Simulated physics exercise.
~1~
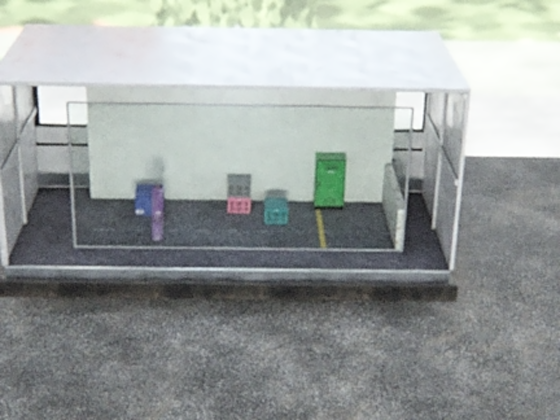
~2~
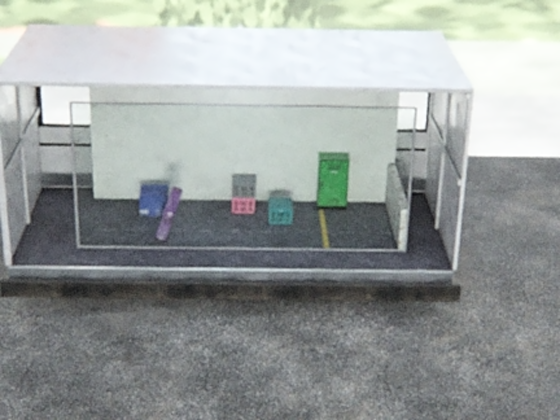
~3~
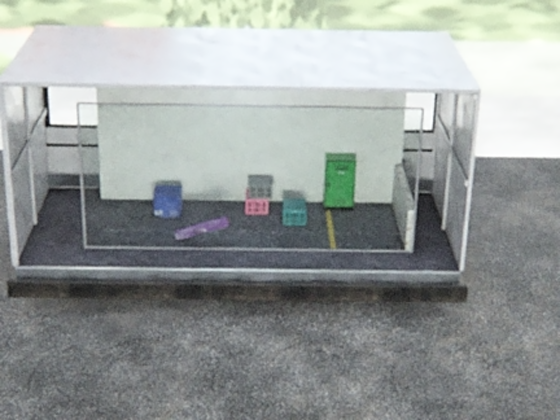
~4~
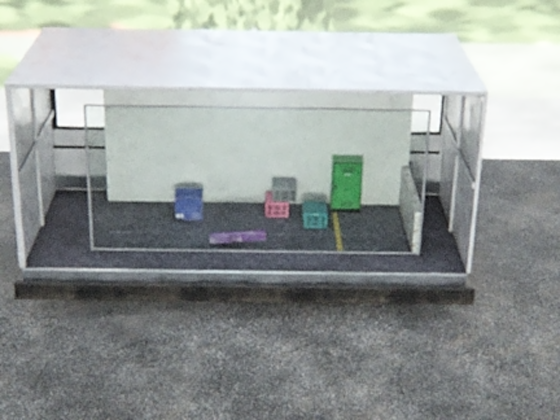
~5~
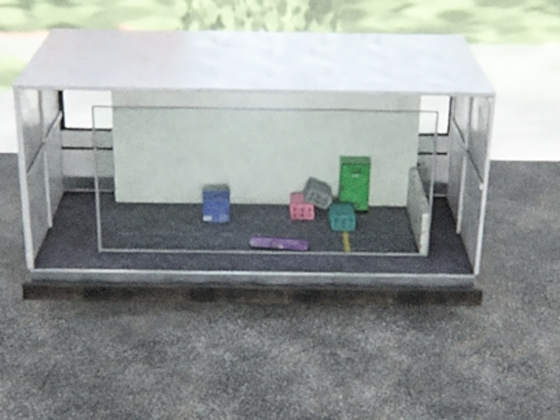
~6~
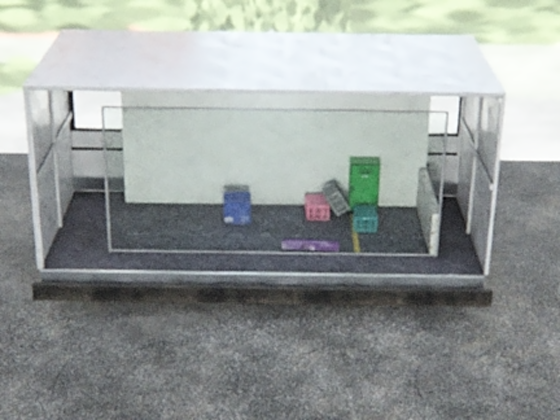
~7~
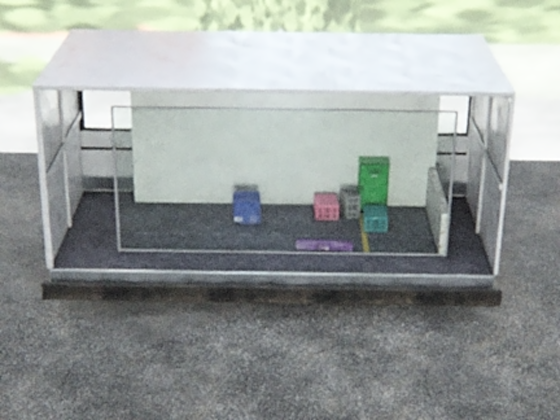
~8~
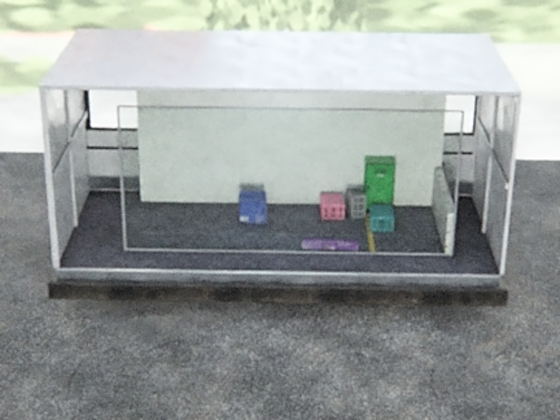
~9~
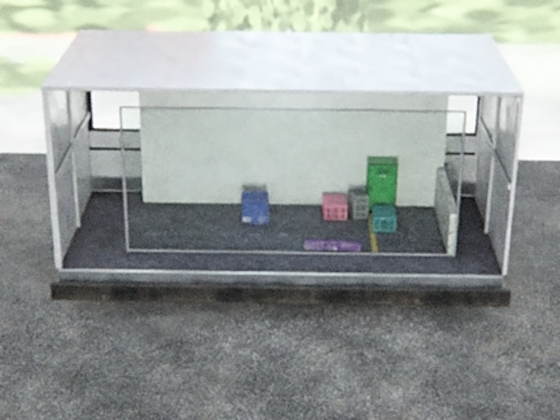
In an open-fronted bay, a purple roll toppled onto its side and slid right along with the blue, pink and teal boxes, while a grey crate tumbled off the pink one and settled beside it, and only the teal crate crossed the yellow line.
